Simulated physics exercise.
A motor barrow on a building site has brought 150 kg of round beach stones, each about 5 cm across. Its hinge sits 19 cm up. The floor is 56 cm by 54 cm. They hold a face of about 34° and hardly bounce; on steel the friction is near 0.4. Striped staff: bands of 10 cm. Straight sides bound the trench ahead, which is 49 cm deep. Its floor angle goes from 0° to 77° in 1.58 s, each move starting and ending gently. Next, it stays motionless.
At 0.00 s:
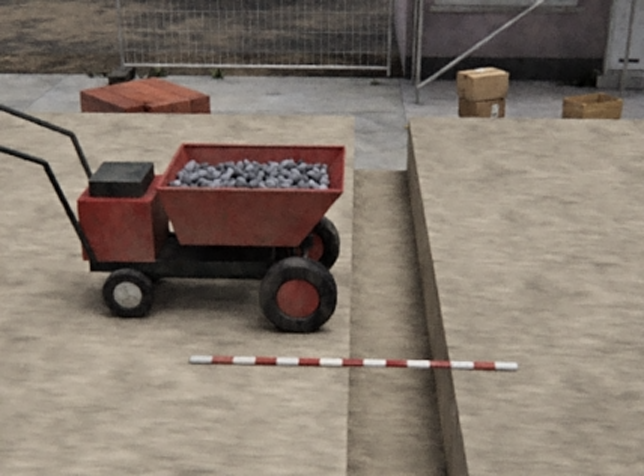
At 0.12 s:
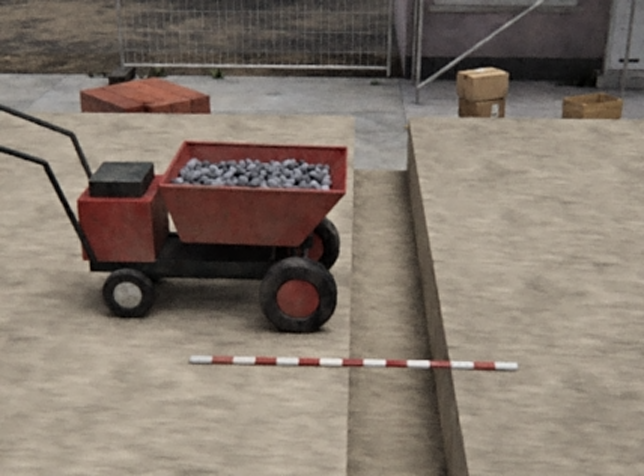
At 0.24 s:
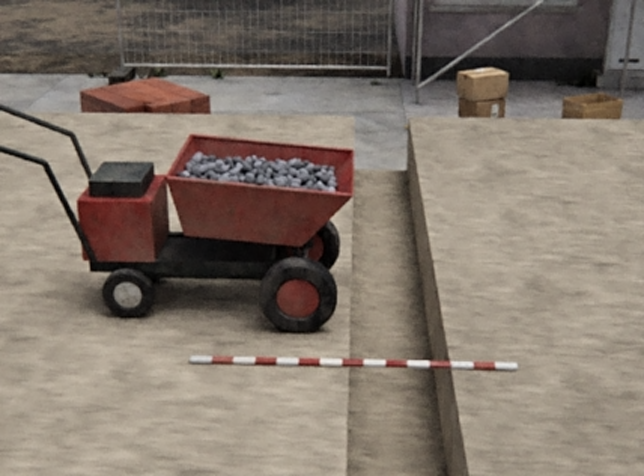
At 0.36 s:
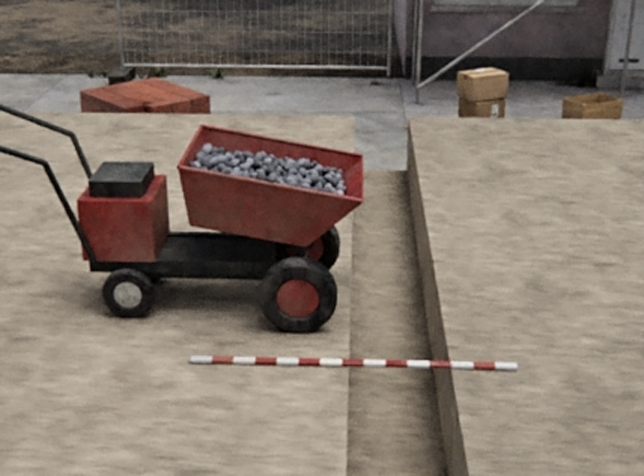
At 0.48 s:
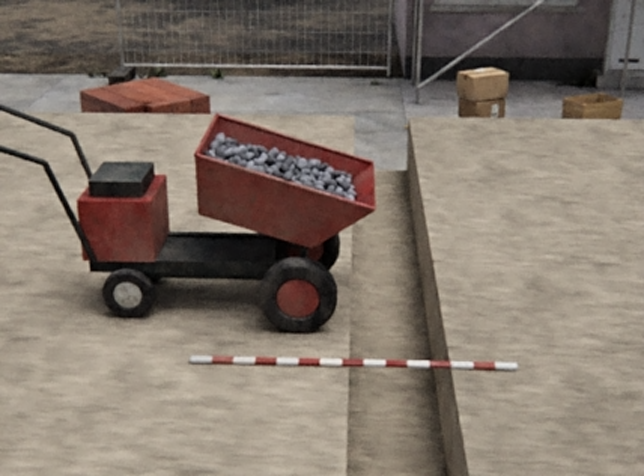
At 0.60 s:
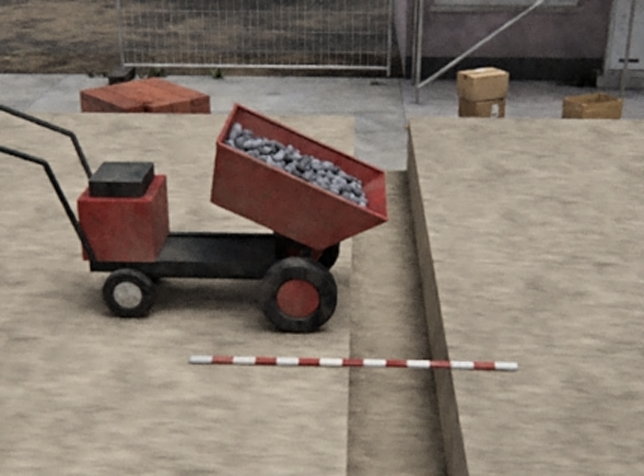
A red skip full of grey stones on a small motor barrow sits at the left of a building yard, seen from the side and slightly above. Ahead of it lies a straight-sided trench crossed by a red-and-white striped staff, with cardboard boxes and a wire fence behind. The skip's rear rises steadily, tilting it rightward with its stones inside, while the barrow and camera stay still.
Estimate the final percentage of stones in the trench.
I would say 46 percent.
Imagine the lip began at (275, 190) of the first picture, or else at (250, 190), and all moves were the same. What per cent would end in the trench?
I'd expect some 100 per cent, then some 100.
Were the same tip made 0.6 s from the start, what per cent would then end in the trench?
Then about 30 per cent.
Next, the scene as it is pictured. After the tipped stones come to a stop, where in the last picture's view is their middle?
(453, 300).
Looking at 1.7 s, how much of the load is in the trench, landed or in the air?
About 20 per cent by then.
After 1.2 s the floor is at 65°; 97 % in the skip, 3 % in the trench; the foremost stones are at (443, 282).
After 1.7 s the floor is at 77°; 33 % in the skip, 21 % in the trench, 46 % past the trench; the foremost stones are at (572, 304).
After 2.0 s the floor is at 77°; 8 % in the skip, 35 % in the trench, 57 % past the trench; the foremost stones are at (635, 298).
After 4.0 s the floor is at 77°; 0 % in the skip, 46 % in the trench, 54 % past the trench; the foremost stones are past the picture's edge.
